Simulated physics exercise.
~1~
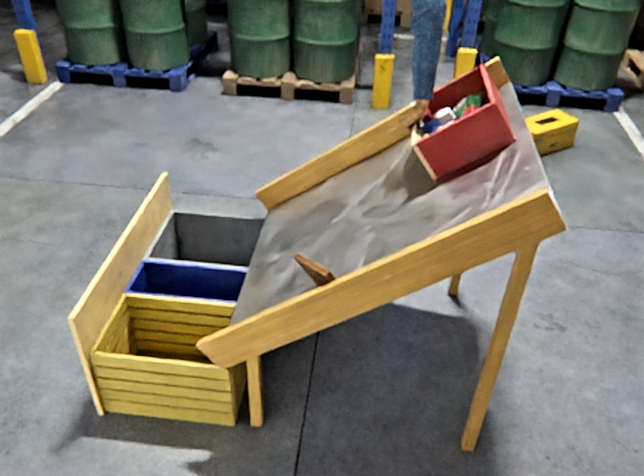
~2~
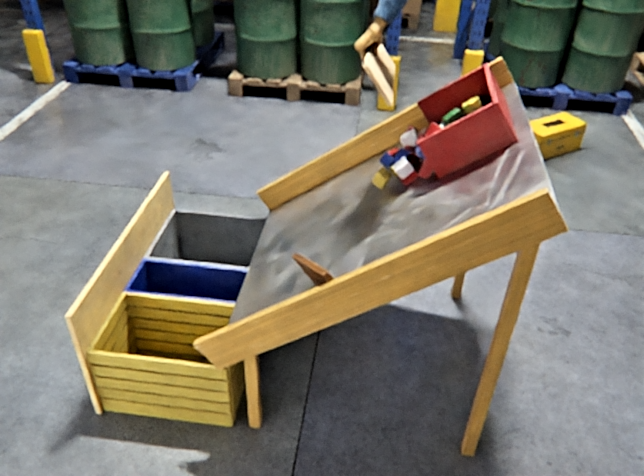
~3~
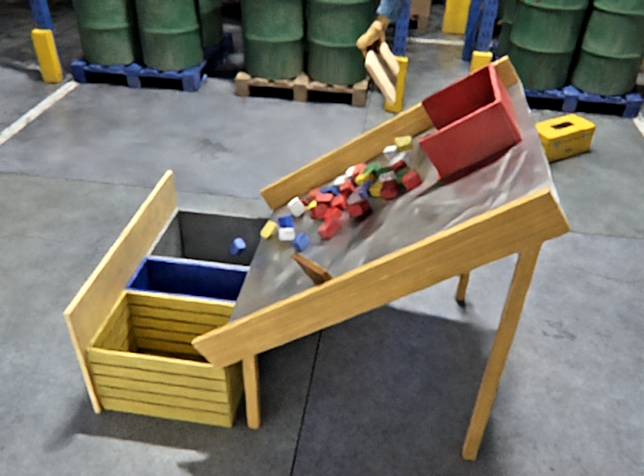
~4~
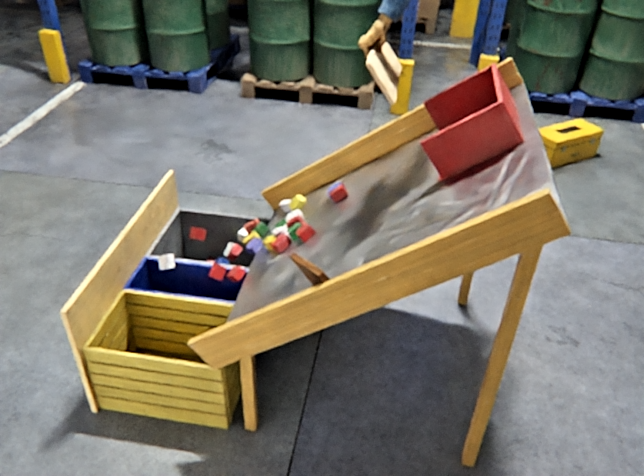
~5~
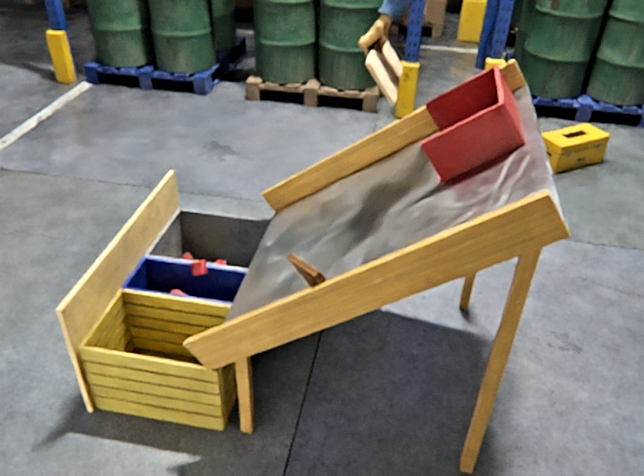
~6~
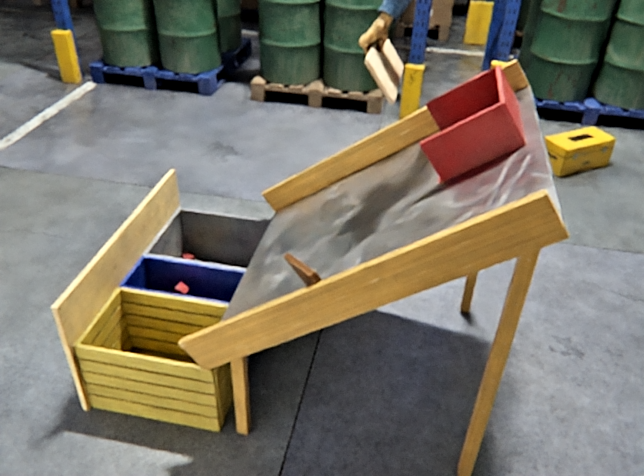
The footage shows colorful toy bricks spilling from a red pen and sliding down a sloping table past an angled board, as a gloved hand holds a wooden piece clear behind it. The bricks drop into the grey and blue bins, leaving the slope empty and the yellow bin apparently unfilled.
